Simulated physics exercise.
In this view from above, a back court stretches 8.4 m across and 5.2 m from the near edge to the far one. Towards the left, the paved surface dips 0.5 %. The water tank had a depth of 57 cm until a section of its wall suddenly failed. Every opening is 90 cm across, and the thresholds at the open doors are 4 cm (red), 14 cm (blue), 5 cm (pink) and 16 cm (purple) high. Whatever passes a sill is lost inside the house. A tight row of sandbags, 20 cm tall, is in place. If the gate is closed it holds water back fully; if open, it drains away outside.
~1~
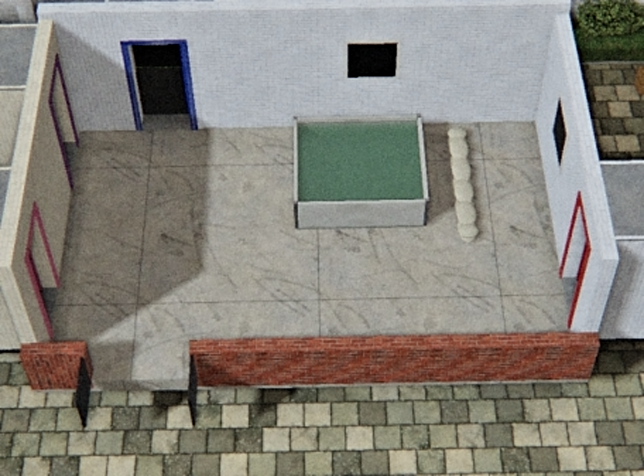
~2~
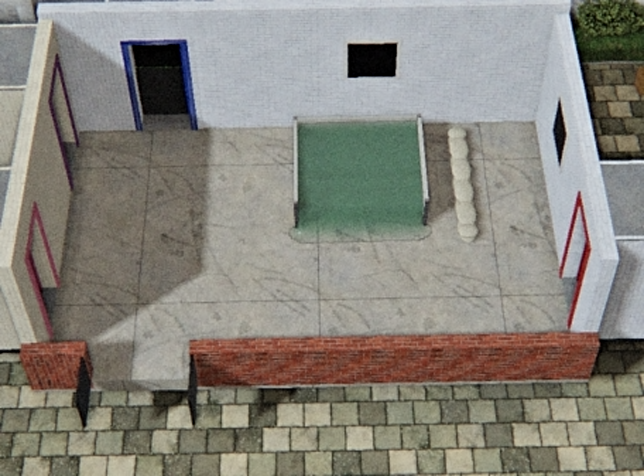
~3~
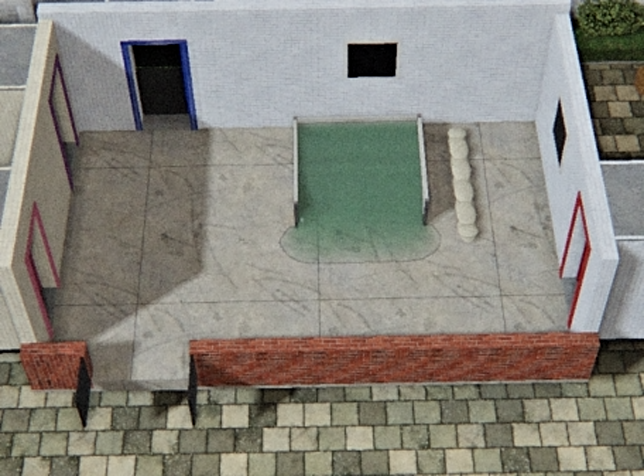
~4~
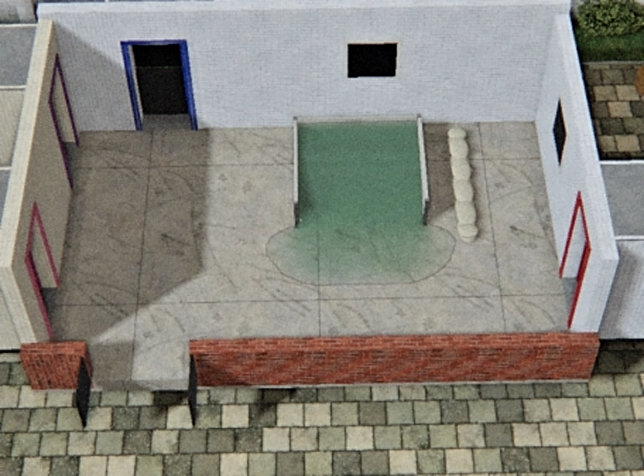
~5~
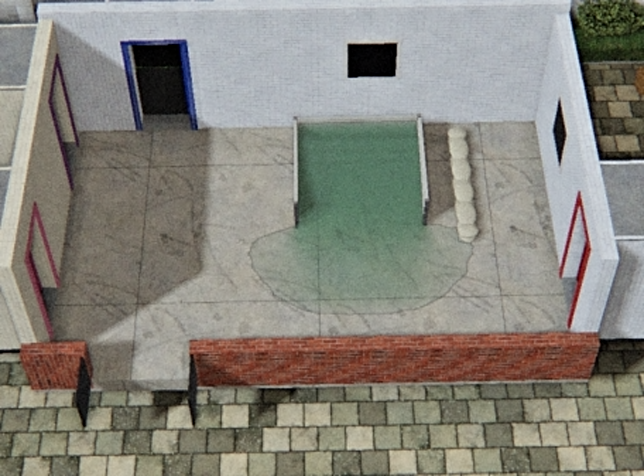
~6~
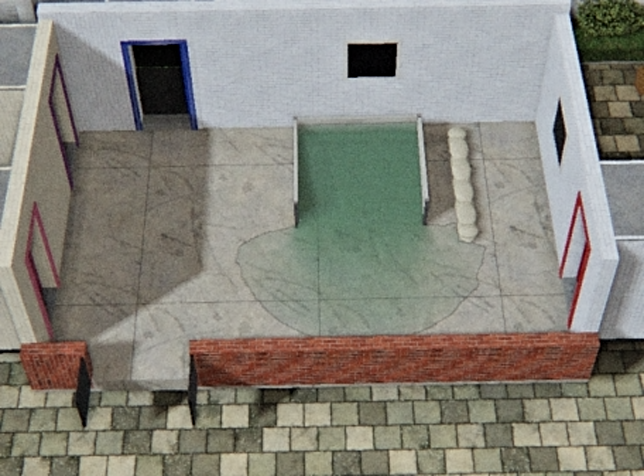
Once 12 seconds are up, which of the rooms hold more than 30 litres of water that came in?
At the red door it looks set to land over the limit; at the blue door it looks set to land under the limit; at the pink door it looks set to land over the limit; at the purple door it looks set to land under the limit.
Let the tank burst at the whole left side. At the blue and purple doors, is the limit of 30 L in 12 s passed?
Compared with the limit, blue is lower and purple is higher.
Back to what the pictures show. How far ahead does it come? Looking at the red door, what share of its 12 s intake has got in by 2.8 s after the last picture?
Around 20 percent.
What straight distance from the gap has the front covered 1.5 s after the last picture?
It's close to 4.8 metres.
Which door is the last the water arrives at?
Blue.
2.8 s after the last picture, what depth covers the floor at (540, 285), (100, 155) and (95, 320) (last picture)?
Spot one 11 cm, spot two 0 cm, spot three 5 cm.
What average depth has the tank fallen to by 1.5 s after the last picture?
Average depth: About 18 cm.
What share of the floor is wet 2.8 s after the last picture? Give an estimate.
I'd say around 50 %.
Then, 0.7 s after the last picture water covers 30 % of the floor and is deepest (34 cm) near (364, 362); red door not reached, blue door not reached, pink door not reached, purple door not reached.
Then, 1.5 s after the last picture water covers 40 % of the floor and is deepest (33 cm) near (353, 362); red door 1 cm at the sill, 0 L in, blue door not reached, pink door not reached, purple door not reached.
Then, 2.8 s after the last picture water covers 50 % of the floor and is deepest (26 cm) near (568, 357); red door 16 cm at the sill, 37 L in, blue door not reached, pink door 11 cm at the sill, 3 L in, purple door not reached.
Then, 6.3 s after the last picture water covers 80 % of the floor and is deepest (14 cm) near (484, 148); red door 8 cm at the sill, 154 L in, blue door 5 cm at the sill, 0 L in, pink door 10 cm at the sill, 114 L in, purple door 5 cm at the sill, 0 L in.
Then, 11.3 s after the last picture water covers 95 % of the floor and is deepest (8 cm) near (483, 218); red door 5 cm at the sill, 165 L in, blue door 5 cm at the sill, 0 L in, pink door 5 cm at the sill, 139 L in, purple door 7 cm at the sill, 0 L in.
